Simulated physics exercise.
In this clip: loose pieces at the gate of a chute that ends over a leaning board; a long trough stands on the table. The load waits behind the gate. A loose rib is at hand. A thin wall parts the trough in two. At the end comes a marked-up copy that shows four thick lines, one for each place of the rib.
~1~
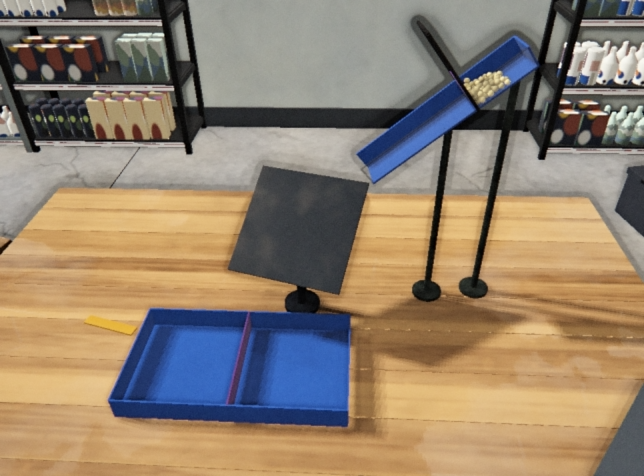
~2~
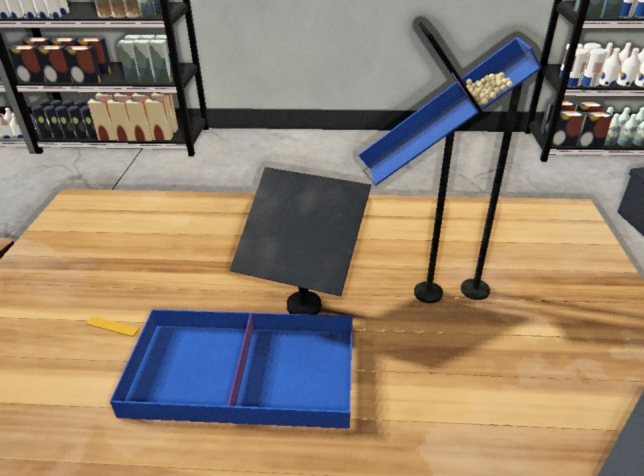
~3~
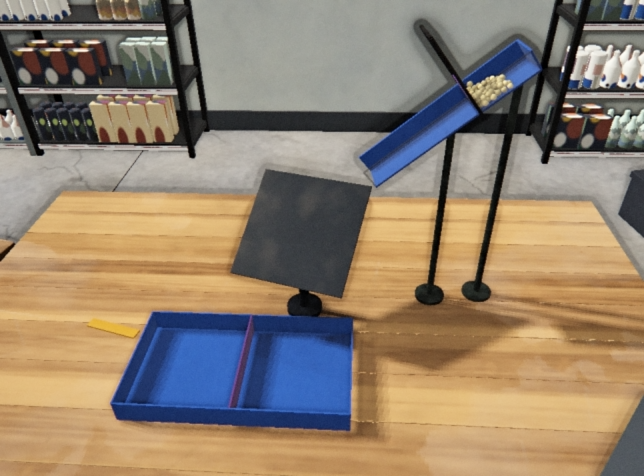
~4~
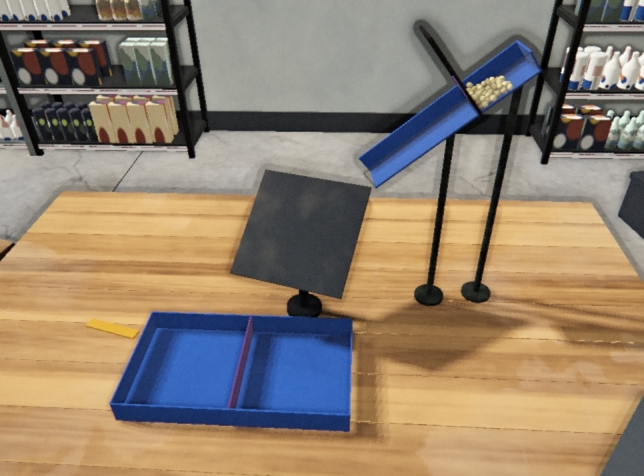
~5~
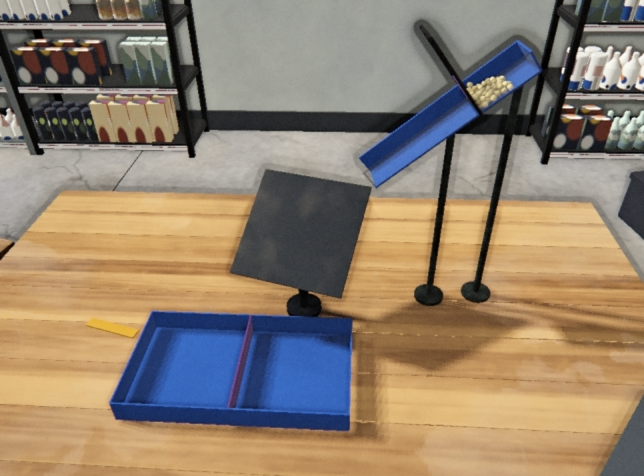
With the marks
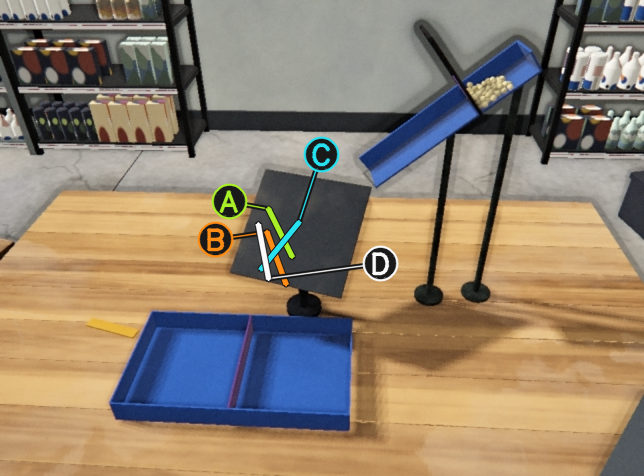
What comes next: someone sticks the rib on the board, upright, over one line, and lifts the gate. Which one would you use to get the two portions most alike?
Choose C.
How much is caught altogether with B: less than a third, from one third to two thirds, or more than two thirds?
Line B gives more than two thirds.
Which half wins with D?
Right.
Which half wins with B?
The right half.
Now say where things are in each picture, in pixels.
In the first picture, load behind the gate near (480, 86), soya beans; lip of the chute near (371, 176), sloping fairly steeply.
In the second picture, middle of the board near (300, 227), tilted fairly steeply; middle of its low edge near (283, 283); of its high edge near (316, 175).
In the third picture, front corners of the trough near (111, 403) and (350, 414); front end of its middle wall near (229, 409); gate still shut near (460, 84).
In the fourth picture, middle of the load near (483, 90); lip near (373, 180).
In the fifth picture, middle of the load near (483, 90); lip near (373, 180).
On the marked copy, line A from (268, 208) to (291, 256); line B from (266, 232) to (286, 283); line C from (298, 222) to (261, 268); line D from (258, 224) to (268, 278).
With A, of what is caught, none at all in the left half, the whole lot in the right.
With B, of what is caught, a small share in the left half, all but a few in the right.
With C, of what is caught, close to half in the left half, close to half in the right.
With D, of what is caught, only a few in the left half, all but a few in the right.
